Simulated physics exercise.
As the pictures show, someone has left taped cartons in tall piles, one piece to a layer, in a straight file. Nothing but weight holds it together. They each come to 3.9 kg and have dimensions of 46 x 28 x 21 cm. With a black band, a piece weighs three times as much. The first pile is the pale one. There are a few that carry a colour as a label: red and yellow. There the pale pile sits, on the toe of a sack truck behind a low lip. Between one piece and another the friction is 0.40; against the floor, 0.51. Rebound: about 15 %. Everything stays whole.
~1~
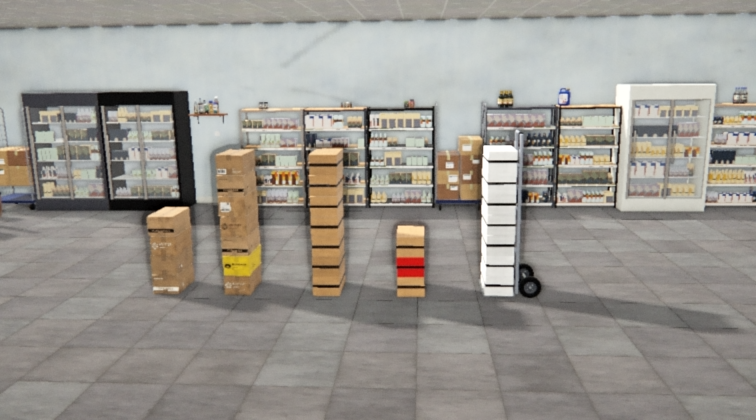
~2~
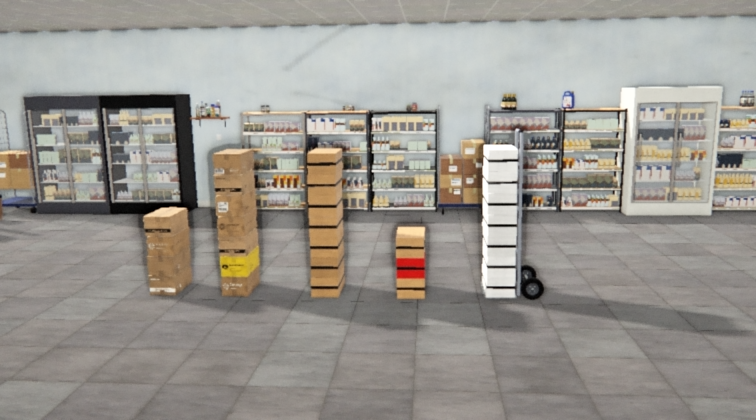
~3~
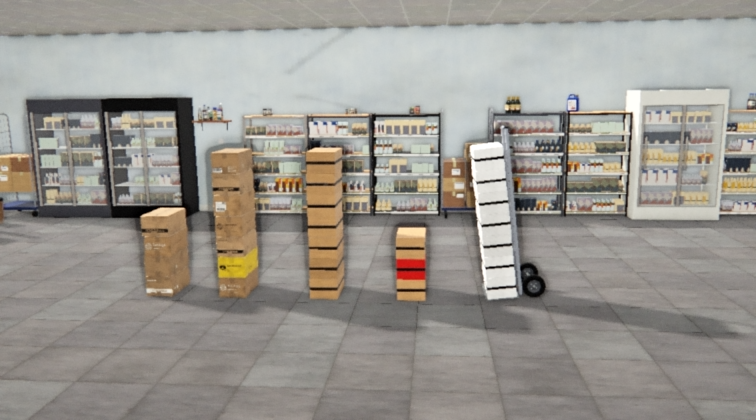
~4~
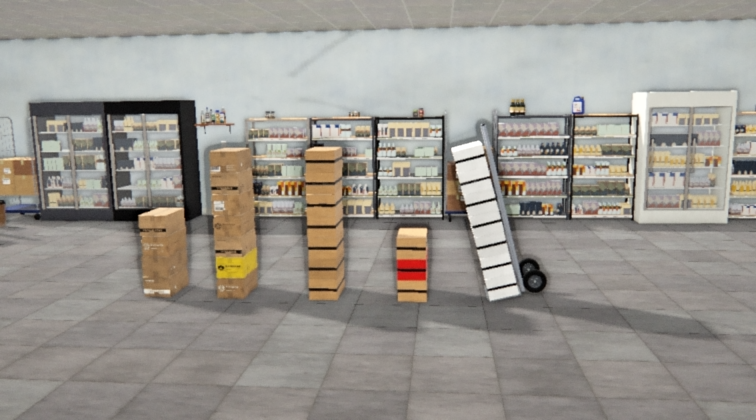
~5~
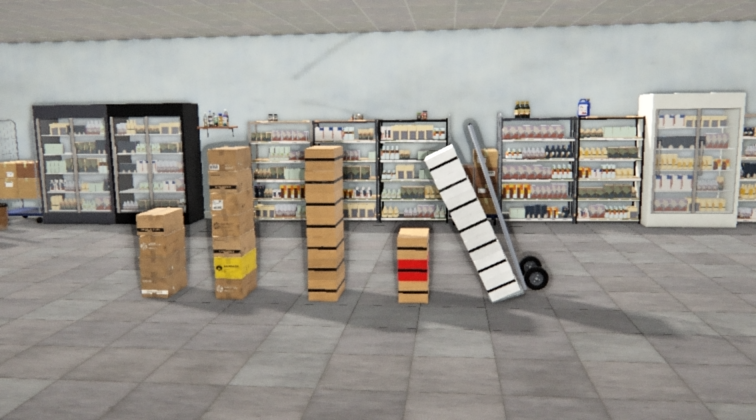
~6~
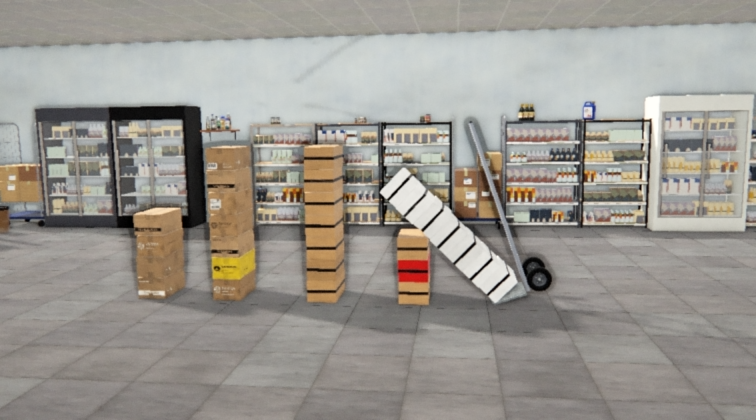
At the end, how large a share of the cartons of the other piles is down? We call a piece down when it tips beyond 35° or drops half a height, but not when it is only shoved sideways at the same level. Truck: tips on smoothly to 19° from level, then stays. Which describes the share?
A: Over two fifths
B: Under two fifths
Option B: Under two fifths.
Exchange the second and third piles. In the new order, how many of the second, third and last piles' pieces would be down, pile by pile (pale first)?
Second 7, third 1, last 3.
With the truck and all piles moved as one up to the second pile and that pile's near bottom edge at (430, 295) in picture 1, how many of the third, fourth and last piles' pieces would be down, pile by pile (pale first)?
Pile by pile, third 0, fourth 0, last 0.
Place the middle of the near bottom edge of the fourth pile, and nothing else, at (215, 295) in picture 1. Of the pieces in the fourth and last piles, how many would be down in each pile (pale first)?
Pile by pile: Fourth 0, last 0.
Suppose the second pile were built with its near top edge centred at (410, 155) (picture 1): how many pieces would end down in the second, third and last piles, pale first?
Second 7, third 6, last 3.
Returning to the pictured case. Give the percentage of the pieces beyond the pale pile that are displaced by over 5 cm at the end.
Shifted fraction is 20 per cent.
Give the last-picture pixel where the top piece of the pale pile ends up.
(377, 283).
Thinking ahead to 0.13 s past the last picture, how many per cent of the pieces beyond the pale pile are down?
0 per cent.
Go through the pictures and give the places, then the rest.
In the first frame (each place is the centre of the face we see best; the camera moves round a little), truck frame (521, 167) 0° forward; yellow carton (236, 266); red carton (411, 267); the others all in place.
The second frame shows truck frame (521, 166) 1° forward; yellow carton (234, 267).
The third frame shows truck frame (509, 163) 6° forward, top of the pale pile leaning 6°; red carton (411, 270); the others all in place.
The fourth frame shows truck frame (492, 160) 14° forward, top of the pale pile leaning 14°; red carton (412, 270); the others all in place.
The fifth frame shows truck frame (481, 158) 19° forward, top of the pale pile leaning 25°; red carton (413, 271); the others all in place.
The sixth frame shows truck frame (483, 157) 19° forward, top of the pale pile leaning 46°; red carton (413, 271); yellow carton (226, 269); the others all in place.
Then, 0.13 s later than the last frame, 7 of the pale pile down; none of the 21 other cartons down, 1 disturbed.
Then, 0.37 s later than the last frame, 7 of the pale pile down; none of the 21 other cartons down, 9 disturbed; red carton tilted 6°.
When it is over, 7 of the pale pile down; 1 of the 21 other cartons down; red carton moved 8 cm; yellow carton unmoved. That is 5 per cent. In pixels of the last frame, middles, red carton near (406, 266), yellow carton near (234, 263).
